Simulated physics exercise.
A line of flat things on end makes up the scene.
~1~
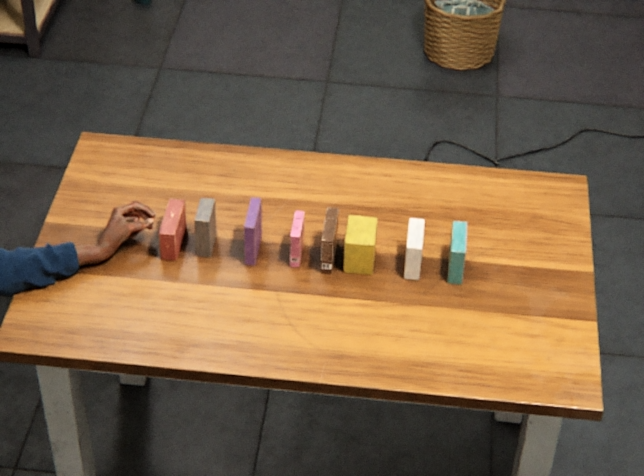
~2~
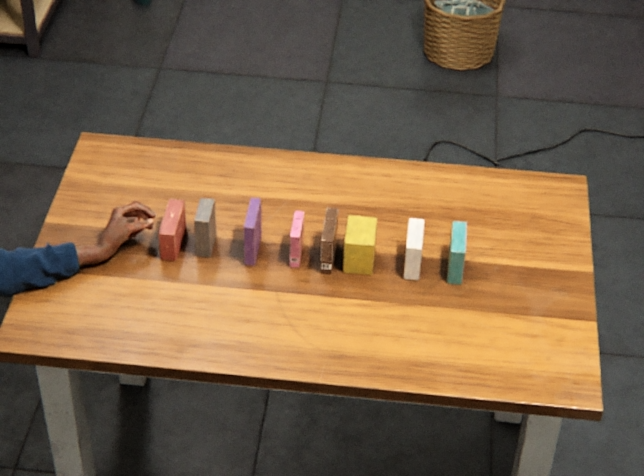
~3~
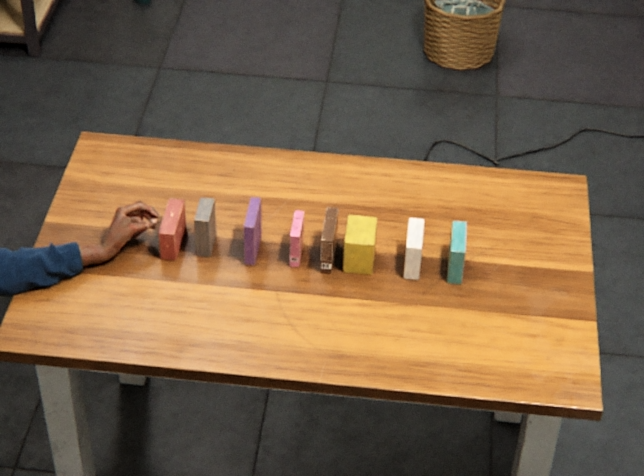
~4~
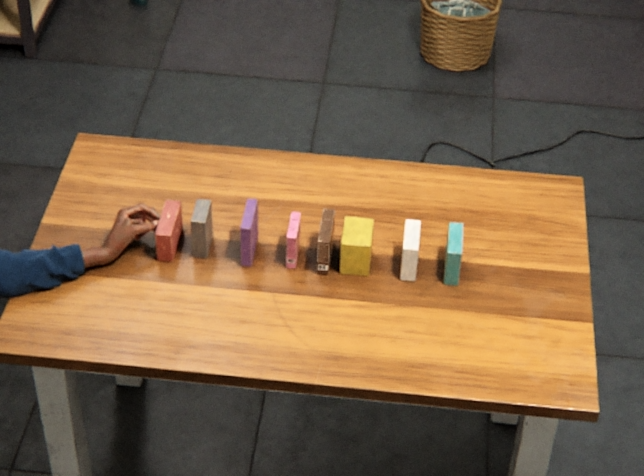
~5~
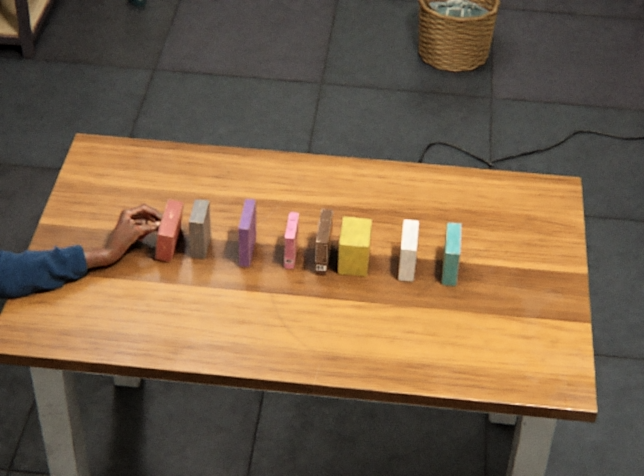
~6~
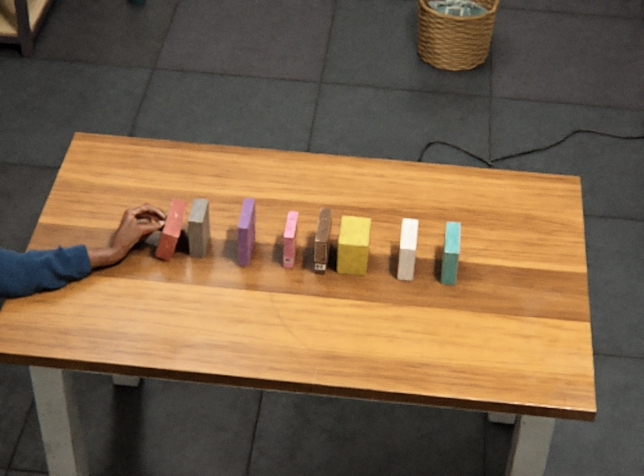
At the start, a hand reaches in from the left beside a row of upright blocks on a wooden table, running from red, grey and purple through pink, brown and yellow to white and teal. The fingers press against the red block, and it tilts rightward toward the grey one while the others stay upright.
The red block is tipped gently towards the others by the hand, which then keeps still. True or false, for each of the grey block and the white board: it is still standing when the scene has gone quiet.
Grey block: False; white board: True.
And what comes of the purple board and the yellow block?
The purple board tumbles, while the yellow block stays up.
Then, 0.40 s past the last view, red block 62° over; grey block rocked 58° from its first pose near (224, 234); purple board rocked 16° from its first pose.
Then, 0.50 s past the last view, red block 63° over; grey block rocked 75° from its first pose near (228, 239); purple board rocked 61° from its first pose; pink packet rocked 26° from its first pose.
Finally, down or leaning hard on the table, purple board, grey block and pink packet; the other 3 still in place. Final places as the last picture's camera would see them, grey block near (229, 239), white board near (407, 250).
